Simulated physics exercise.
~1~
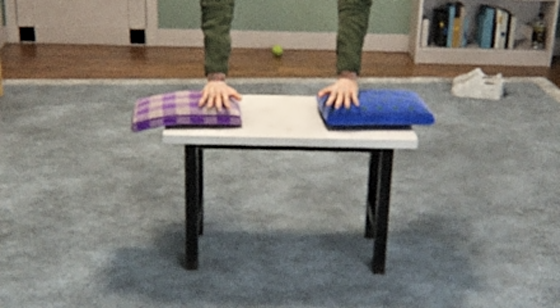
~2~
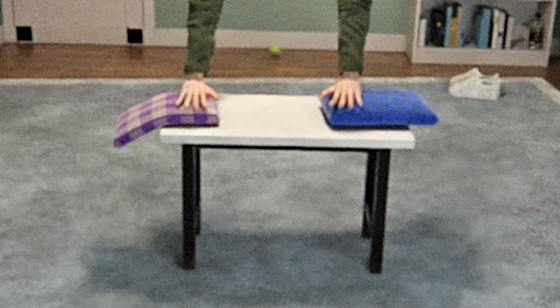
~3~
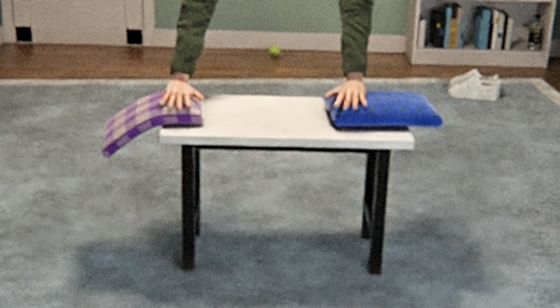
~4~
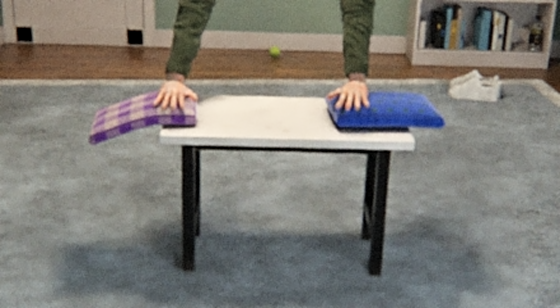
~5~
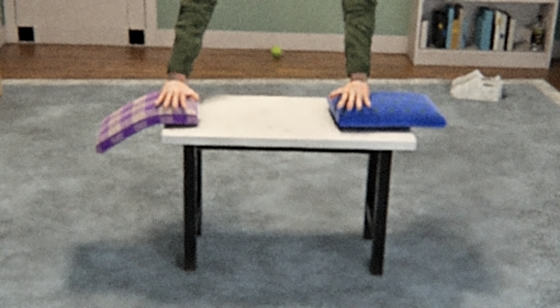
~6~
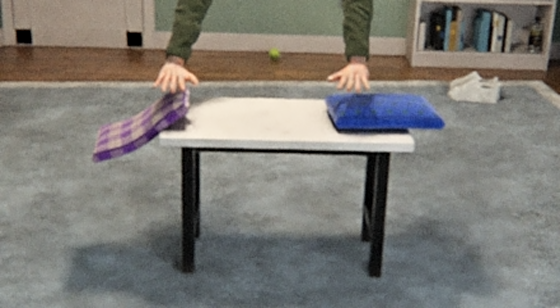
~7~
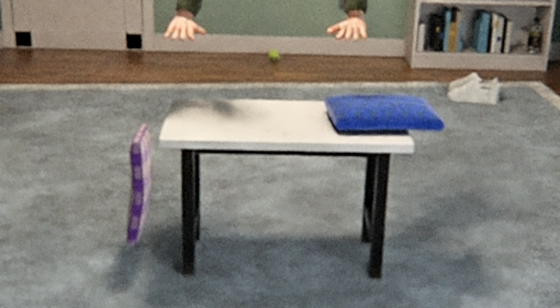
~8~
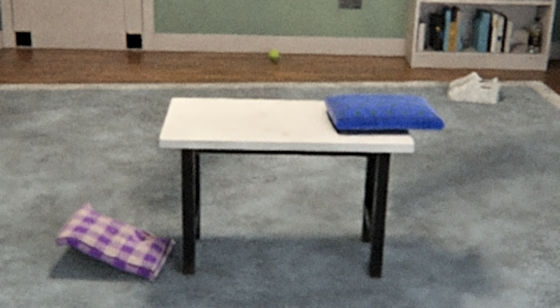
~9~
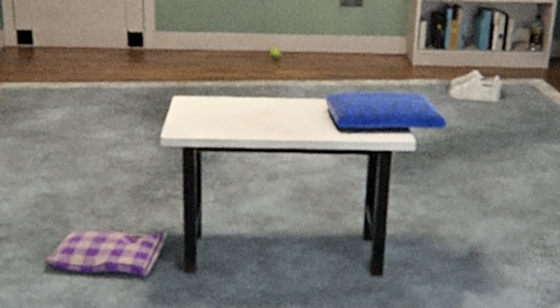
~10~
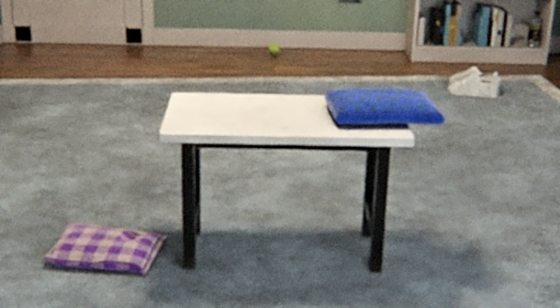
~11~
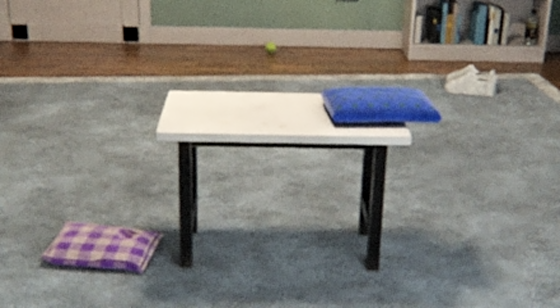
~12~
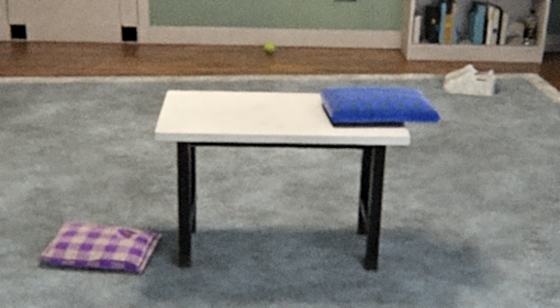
Two hands slid a purple checked folded blanket left and a blue pillow slightly right on a white bench, then let go and drew back. The blanket slipped off the left end onto the floor, while the pillow stayed on top.
